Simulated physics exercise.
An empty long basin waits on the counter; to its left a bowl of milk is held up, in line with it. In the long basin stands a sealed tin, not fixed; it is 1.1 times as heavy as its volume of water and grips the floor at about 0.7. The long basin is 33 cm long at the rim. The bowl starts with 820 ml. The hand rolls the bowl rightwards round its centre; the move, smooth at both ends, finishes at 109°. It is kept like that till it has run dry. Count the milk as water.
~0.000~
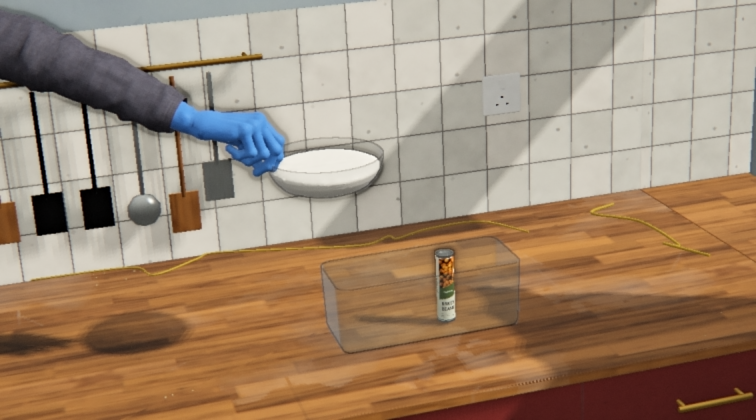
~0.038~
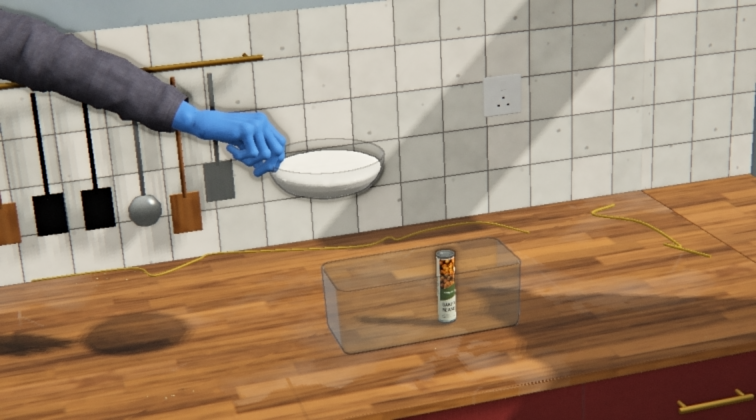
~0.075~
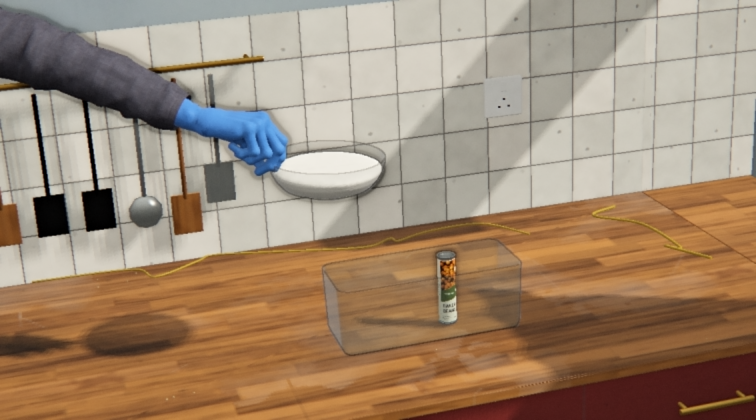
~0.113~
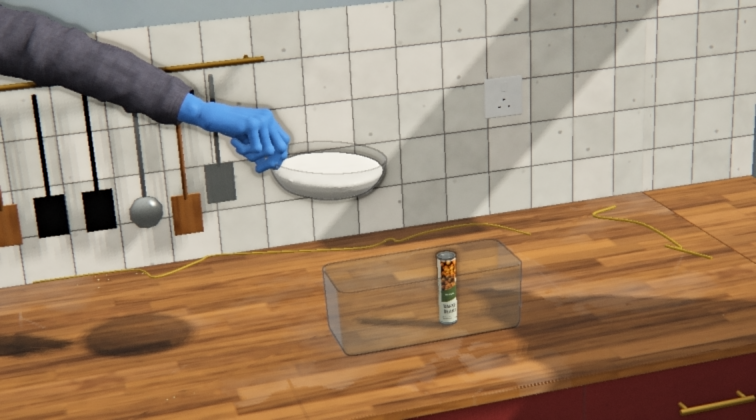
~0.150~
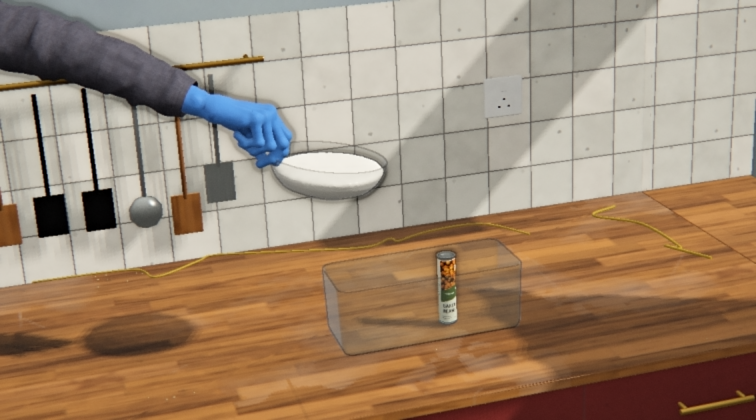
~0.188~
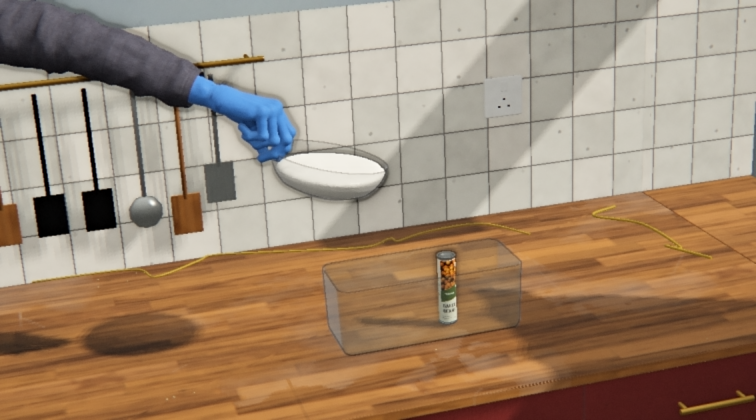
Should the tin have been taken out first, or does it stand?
It goes over.
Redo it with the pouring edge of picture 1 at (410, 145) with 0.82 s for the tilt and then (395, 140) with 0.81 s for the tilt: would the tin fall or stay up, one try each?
First it remains upright; then it stays up.
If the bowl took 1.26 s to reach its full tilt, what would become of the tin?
Then it keeps standing.
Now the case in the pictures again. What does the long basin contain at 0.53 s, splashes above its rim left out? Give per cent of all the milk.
Near 16 in a hundred.
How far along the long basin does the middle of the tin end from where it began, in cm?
About 7.5 cm.
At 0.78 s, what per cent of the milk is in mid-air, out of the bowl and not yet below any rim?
About 4 per cent.
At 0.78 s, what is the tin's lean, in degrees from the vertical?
About 5°.
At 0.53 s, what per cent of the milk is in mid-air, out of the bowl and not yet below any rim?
About 70 per cent.
After 0.53 s the tilt is 78° and 14 per cent is still to pour; the tin stands where it began.
After 0.78 s the tilt is 108° and 0 per cent is still to pour; the tin leans 5°.
After 1.04 s the tilt is 109° and 0 per cent is still to pour; the tin leans 20°.
After 1.32 s the tilt is 109° and 0 per cent is still to pour; the tin lies on its side.
In the end the tin lies on its side.
